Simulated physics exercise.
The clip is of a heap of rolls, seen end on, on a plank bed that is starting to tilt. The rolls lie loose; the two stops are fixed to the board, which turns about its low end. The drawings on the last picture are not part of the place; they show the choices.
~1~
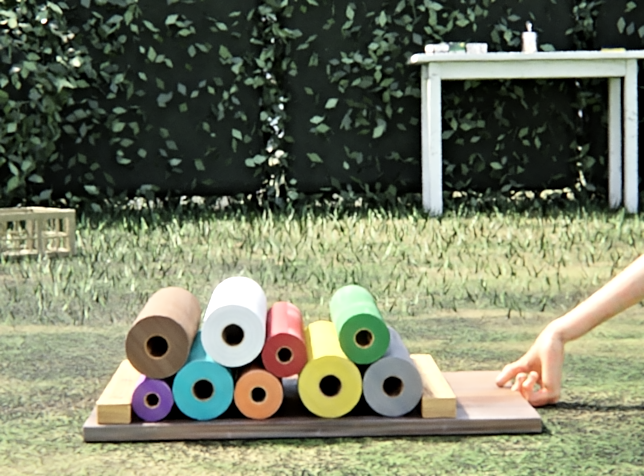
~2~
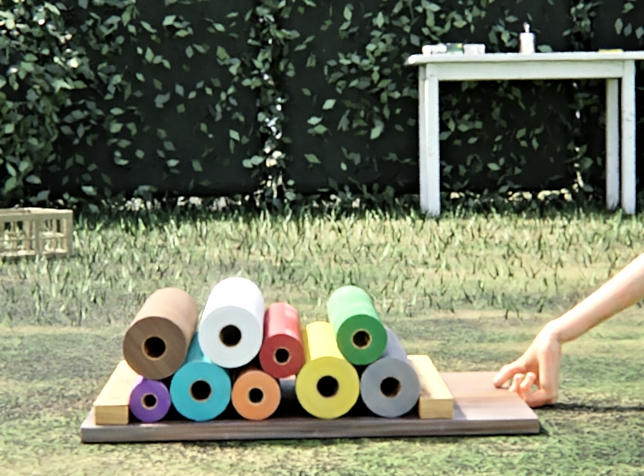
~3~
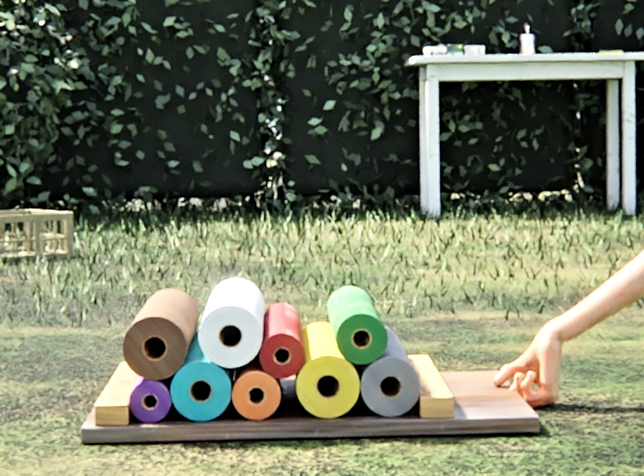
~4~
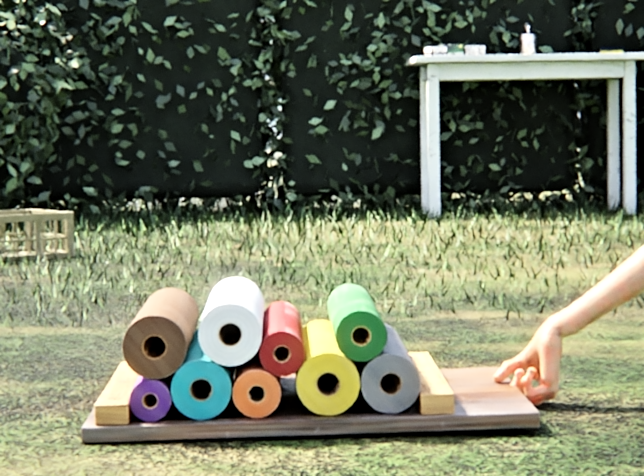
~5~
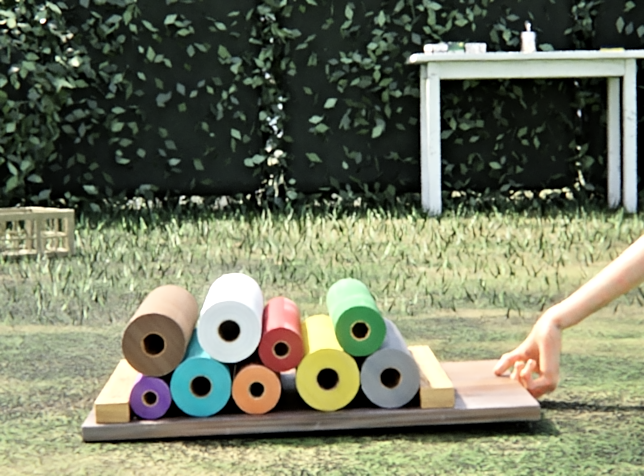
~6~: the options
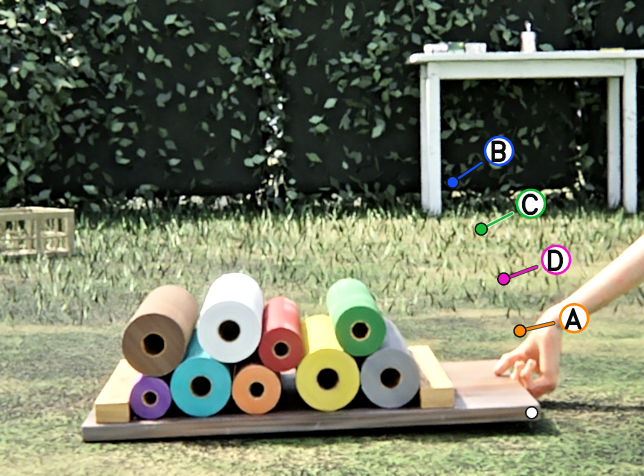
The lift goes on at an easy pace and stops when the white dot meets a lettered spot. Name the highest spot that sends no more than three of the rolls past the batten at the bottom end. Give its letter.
B is the limit.
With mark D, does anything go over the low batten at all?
Yes.
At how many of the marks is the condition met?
Four of the four.
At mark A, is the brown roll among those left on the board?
No.
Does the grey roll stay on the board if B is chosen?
Yes.
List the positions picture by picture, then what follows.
Yellow roll (330, 386); grey roll (393, 386); brown roll (157, 346), in the first picture.
Brown roll (155, 347); green roll (361, 339), in the second picture.
Board (308, 394); grey roll (391, 386); purple roll (150, 401), in the third picture.
Board (309, 392); purple roll (150, 400); turquoise roll (201, 390), in the fourth picture.
Board (308, 387); purple roll (150, 398); turquoise roll (201, 387), in the fifth picture.
On the marked copy, A at (520, 331); B at (453, 182); C at (481, 229); D at (504, 279); the white dot at (532, 412).
Taking B. A third of the way, board at 19°.
Two thirds of the way, board at 33°.
When it is over, board at 33°, three over the low batten (brown, red, white).
As for the rest, A one over the low batten (brown); C three over the low batten (brown, red, white); D two over the low batten (brown, white).
